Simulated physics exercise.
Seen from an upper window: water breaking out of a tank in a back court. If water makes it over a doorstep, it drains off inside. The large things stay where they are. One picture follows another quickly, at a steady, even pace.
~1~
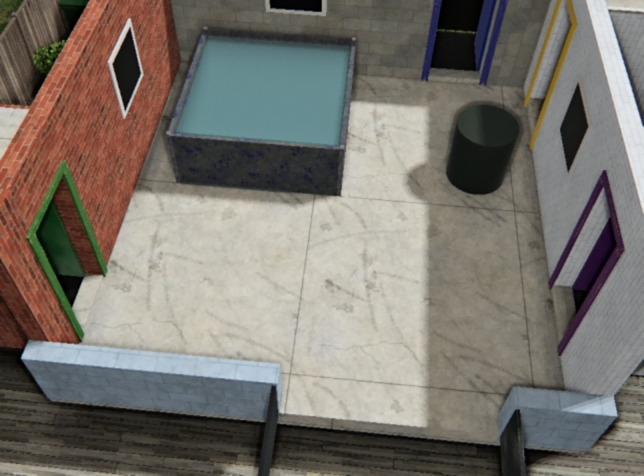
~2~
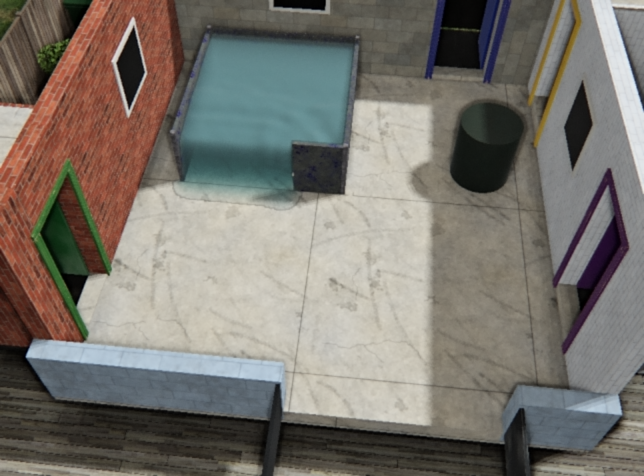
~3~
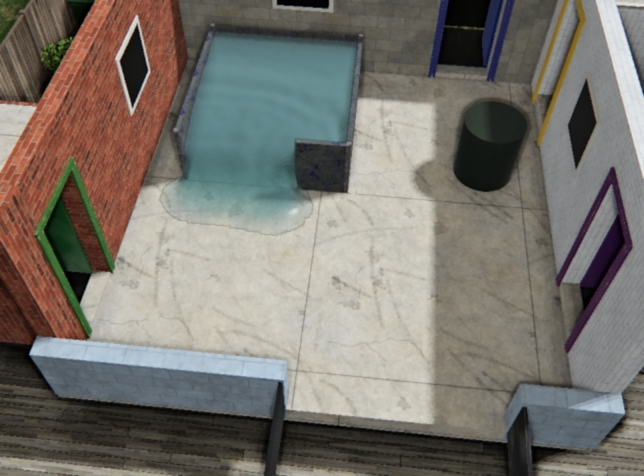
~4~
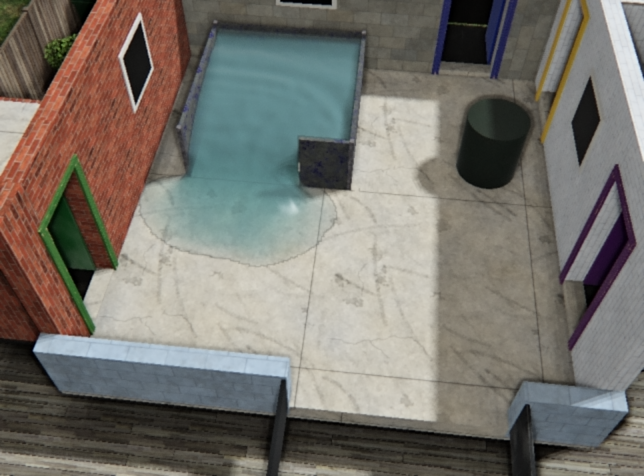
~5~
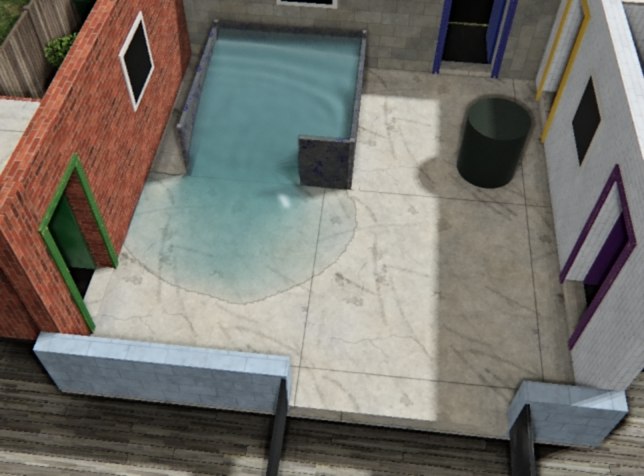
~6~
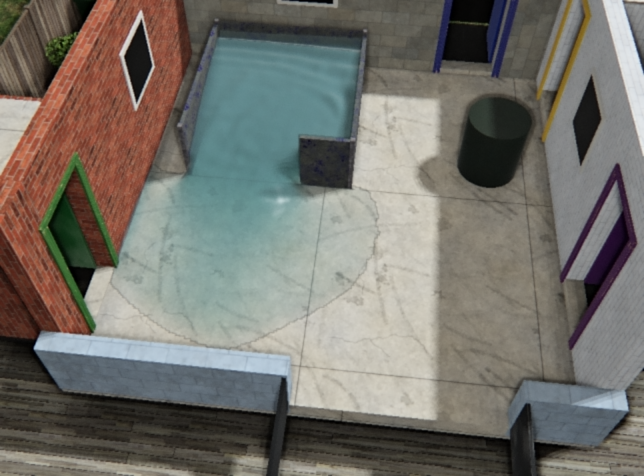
A paved back court is seen from a high window, between a red brick wall on the left and a white wall on the right. A dark-sided tank of blue-green water stands at the back left, a dark green drum to its right, and low pale blue walls in front. The tank's near side opens on the left and water pours out, fanning forward and rightward across the paving, while the view shifts slightly.
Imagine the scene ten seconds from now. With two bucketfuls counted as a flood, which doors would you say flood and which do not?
As I see it, the purple door goes beyond what's allowed there; the blue door stays inside what's allowed there; the green door goes beyond what's allowed there; the yellow door stays inside what's allowed there.
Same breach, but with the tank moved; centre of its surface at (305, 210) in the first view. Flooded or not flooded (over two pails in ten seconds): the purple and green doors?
Lab note - purple door: Below the mark; green door: Above the mark.
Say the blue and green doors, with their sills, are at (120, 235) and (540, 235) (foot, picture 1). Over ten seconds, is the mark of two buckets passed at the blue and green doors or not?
Looking at it, blue door tops the limit, and green door tops the limit.
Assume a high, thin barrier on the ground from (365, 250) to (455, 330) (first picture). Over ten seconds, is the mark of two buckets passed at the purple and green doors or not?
My guess is the purple door stays within the limit and the green door exceeds the limit.
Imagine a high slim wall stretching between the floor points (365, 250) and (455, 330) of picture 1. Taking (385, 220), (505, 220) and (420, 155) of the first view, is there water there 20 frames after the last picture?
Log, spots one to three: Spared; spared; spared.
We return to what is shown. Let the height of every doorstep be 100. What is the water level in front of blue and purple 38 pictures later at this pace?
The first is near 0 per cent, the second near 150 per cent.
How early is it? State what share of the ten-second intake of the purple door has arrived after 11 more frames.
It would be roughly 0 percent of the ten-second total.
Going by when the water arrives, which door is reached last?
That is the blue door.
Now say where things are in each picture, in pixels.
The first picture shows the water tank at (268, 88) is whole and still.
In the second picture, the front is at (178, 183), out from the gap at (237, 166).
In the third picture, the front is at (297, 221), out from the gap at (241, 167).
In the fourth picture, the front is at (281, 257), out from the gap at (244, 167).
In the fifth picture, the front is at (246, 297), out from the gap at (245, 166).
In the sixth picture, water pours out at (245, 165) and has run to (223, 343).
A moment on, water covers 40 % of the floor; the purple door not reached, the blue door not reached, the green door under two buckets in, the yellow door not reached.
Next, water covers 40 % of the floor; the purple door not reached, the blue door not reached, the green door far over two buckets in, the yellow door not reached.
Then, water covers 55 % of the floor; the purple door not reached, the blue door not reached, the green door far over two buckets in, the yellow door not reached.
Later, water covers 75 % of the floor; the purple door over two buckets in, the blue door not reached, the green door far over two buckets in, the yellow door wet at the sill, nothing in.
In the end, water covers 95 % of the floor; the purple door far over two buckets in, the blue door under two buckets in, the green door far over two buckets in, the yellow door wet at the sill, nothing in.
